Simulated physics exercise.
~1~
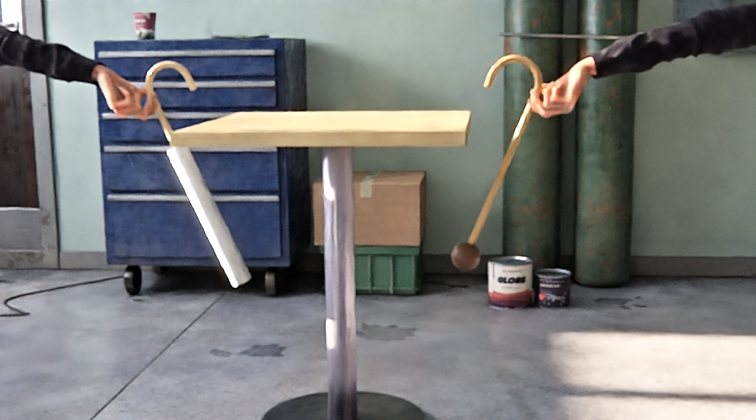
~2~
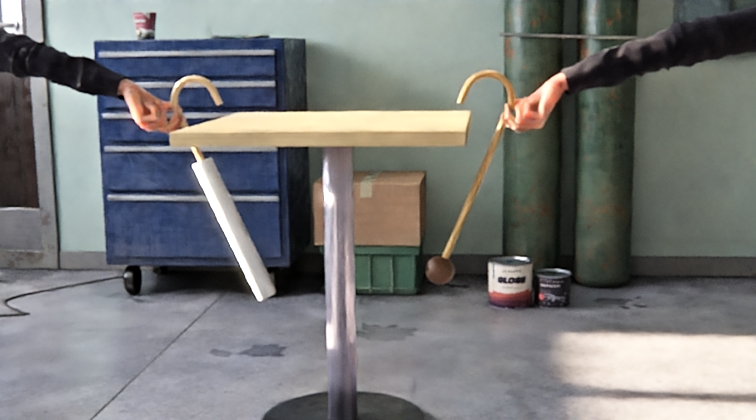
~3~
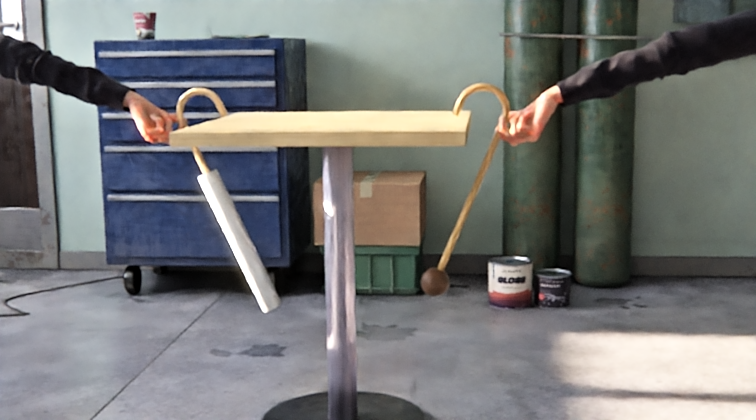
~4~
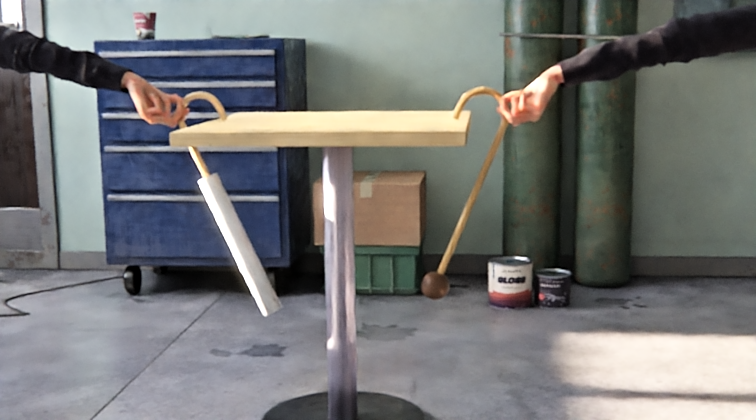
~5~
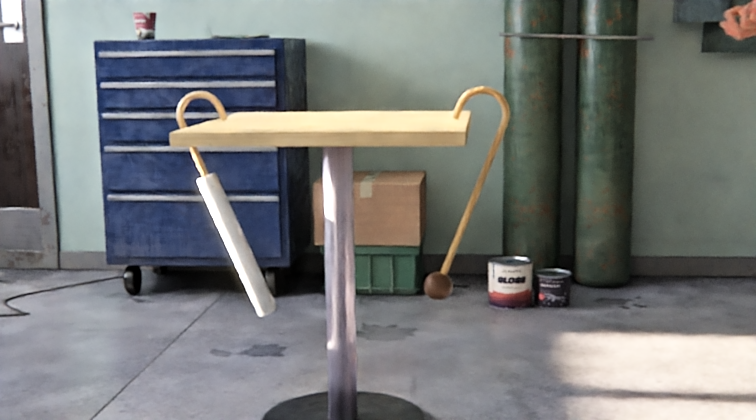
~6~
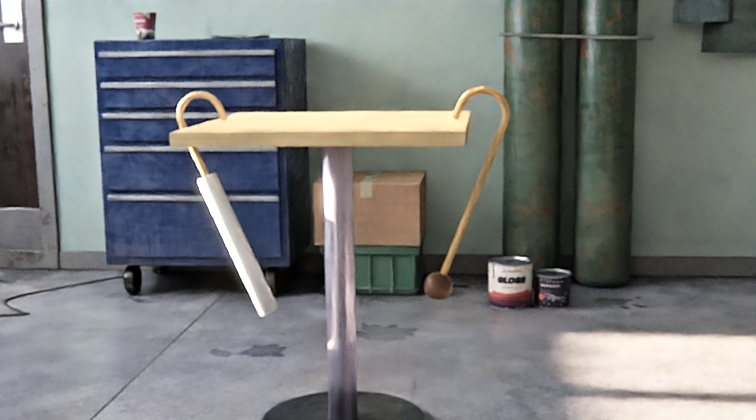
Two hands hooking a white umbrella and a brown ladle over opposite ends of a small table, then withdrawing, leaving both hanging.
